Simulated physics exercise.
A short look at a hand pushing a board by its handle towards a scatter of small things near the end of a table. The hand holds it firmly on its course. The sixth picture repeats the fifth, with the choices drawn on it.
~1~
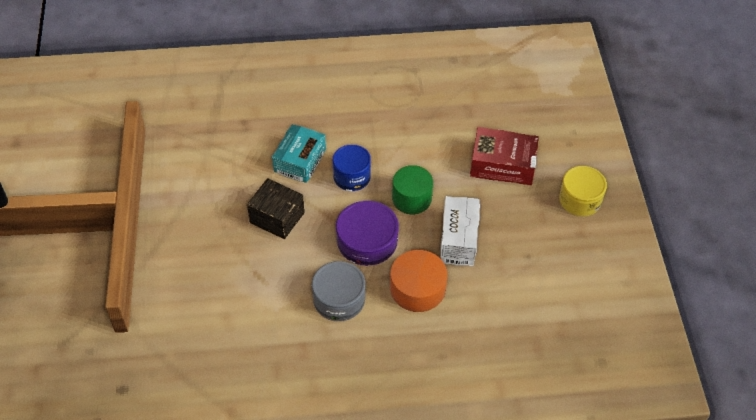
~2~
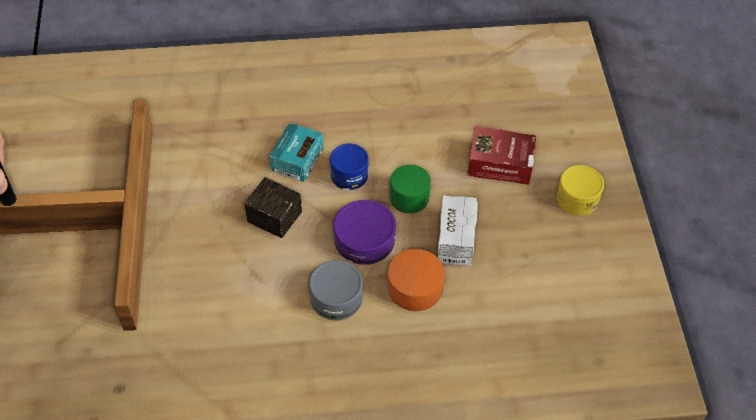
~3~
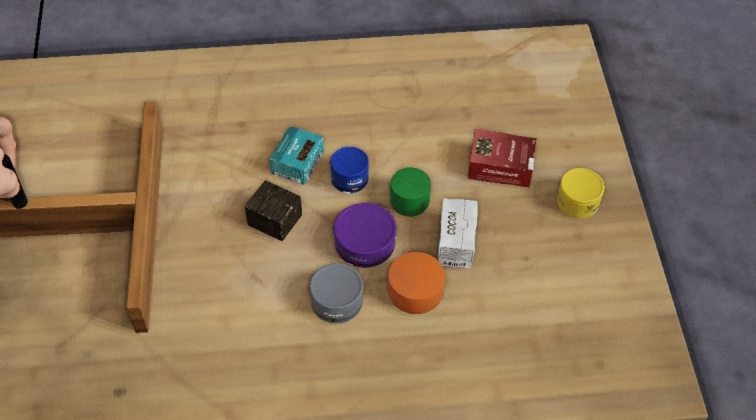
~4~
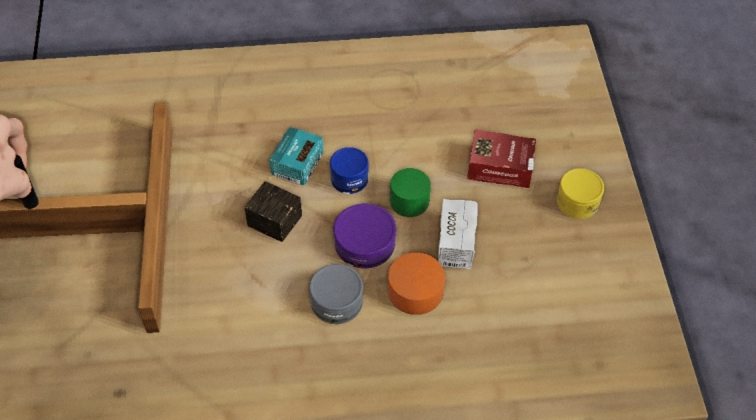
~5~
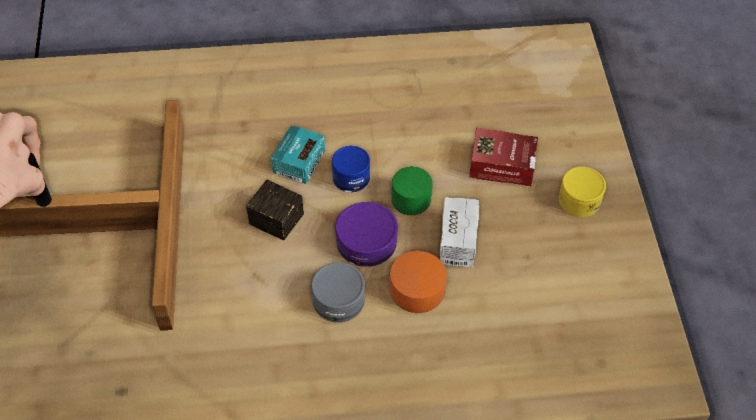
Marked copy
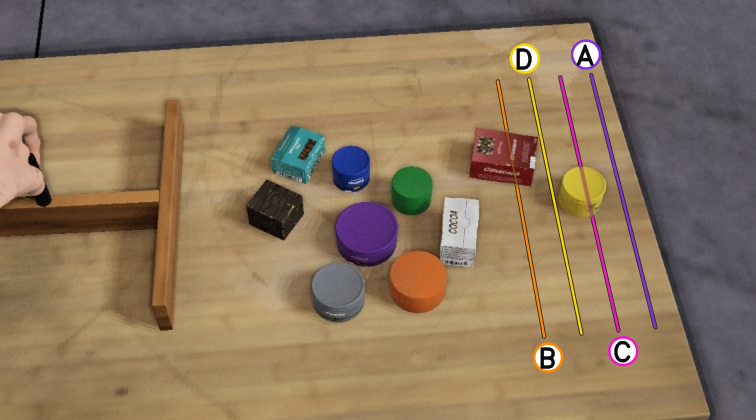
A hand slowly pushed a wooden board by its handle a short way to the right across a table, towards a scatter of colourful tins and small boxes, which stayed where they were.
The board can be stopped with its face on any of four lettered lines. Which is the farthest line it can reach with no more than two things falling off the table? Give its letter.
As far as mark D.
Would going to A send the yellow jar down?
By then, yes.
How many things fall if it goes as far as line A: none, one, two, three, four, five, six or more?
In all, six or more.
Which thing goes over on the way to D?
It is the yellow jar.
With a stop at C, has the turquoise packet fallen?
No.
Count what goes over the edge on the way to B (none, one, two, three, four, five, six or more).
The count is none.
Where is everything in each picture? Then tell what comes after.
In the first frame, orange tin (418, 281); black block (276, 208); green tin (413, 190).
In the second frame, board (131, 195); grey jar (336, 290).
In the third frame, board (143, 197); turquoise packet (297, 156).
In the fourth frame, board (153, 197); red packet (502, 158).
In the fifth frame, board (166, 195); yellow jar (582, 192); orange tin (418, 282); black block (275, 209).
On the marked copy, A at (620, 190); B at (519, 198); C at (587, 193); D at (553, 195).
Following D. Soon after the start, board (306, 185); grey jar (344, 292); turquoise packet (332, 151).
Later, board (445, 175); grey jar (481, 319); red packet (526, 156).
In the end, board (553, 167); yellow jar over the edge; red packet (619, 150); one fallen.
As for the rest, A drops nine; B is within the limit but short; C drops four.
